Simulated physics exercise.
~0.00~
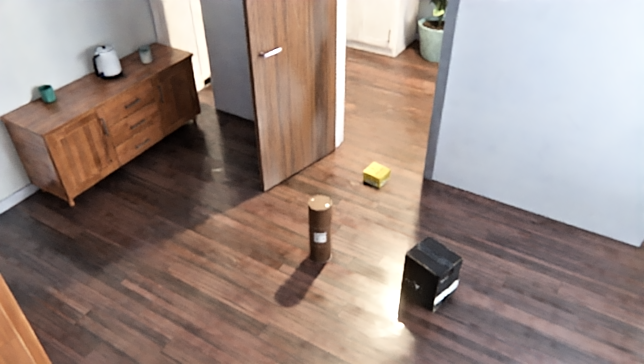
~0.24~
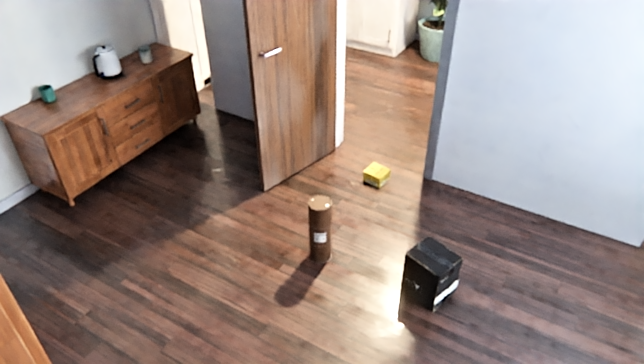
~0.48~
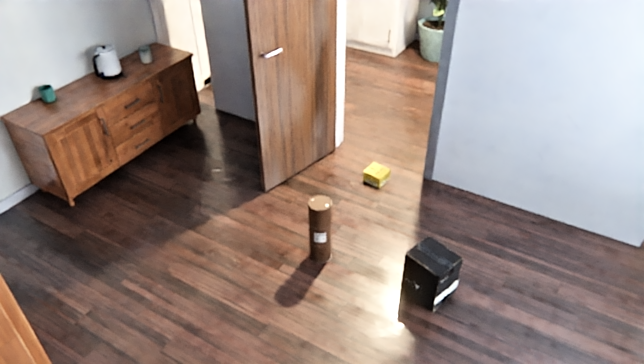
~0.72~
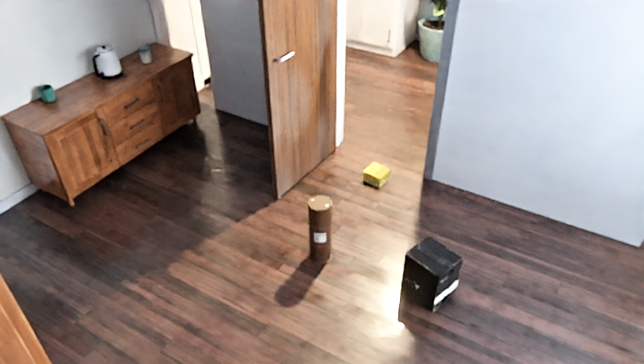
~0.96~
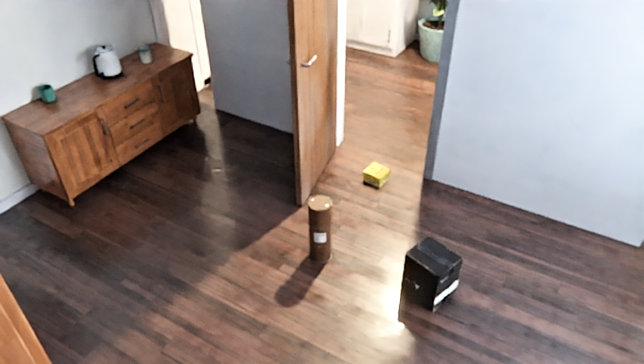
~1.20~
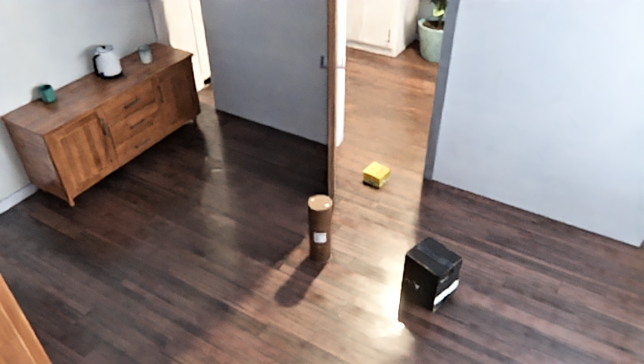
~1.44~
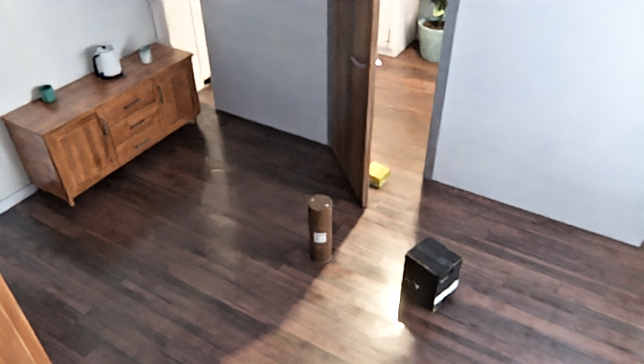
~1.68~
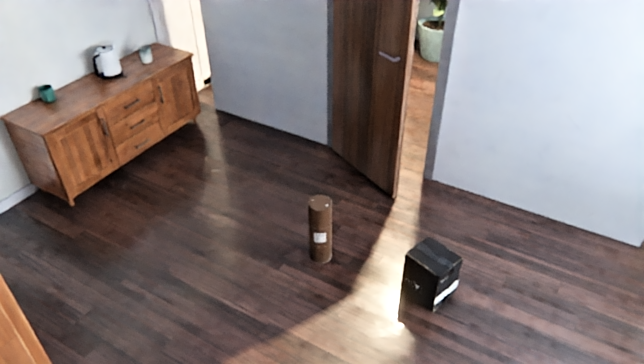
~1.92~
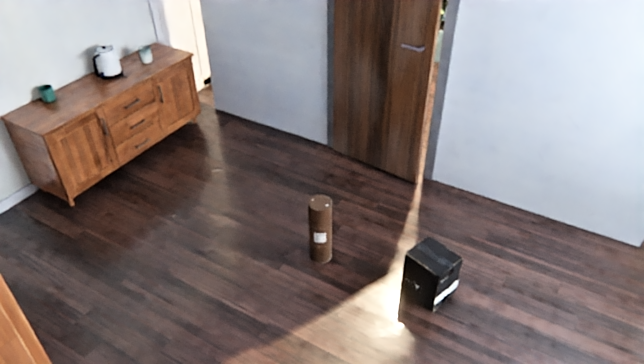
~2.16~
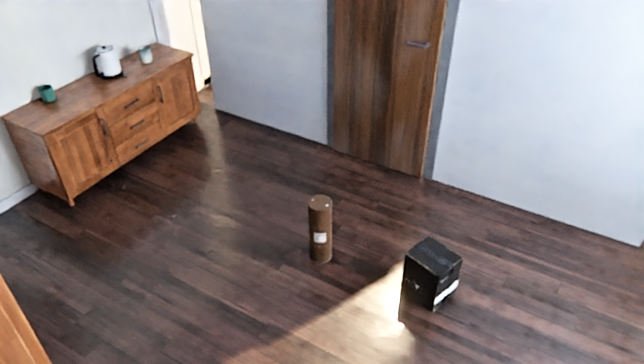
A wooden door swung steadily from wide open towards its frame, reaching the small yellow box in the doorway and hiding it from view. It ended up fully closed, while the brown canister and black box stayed put on the floor.
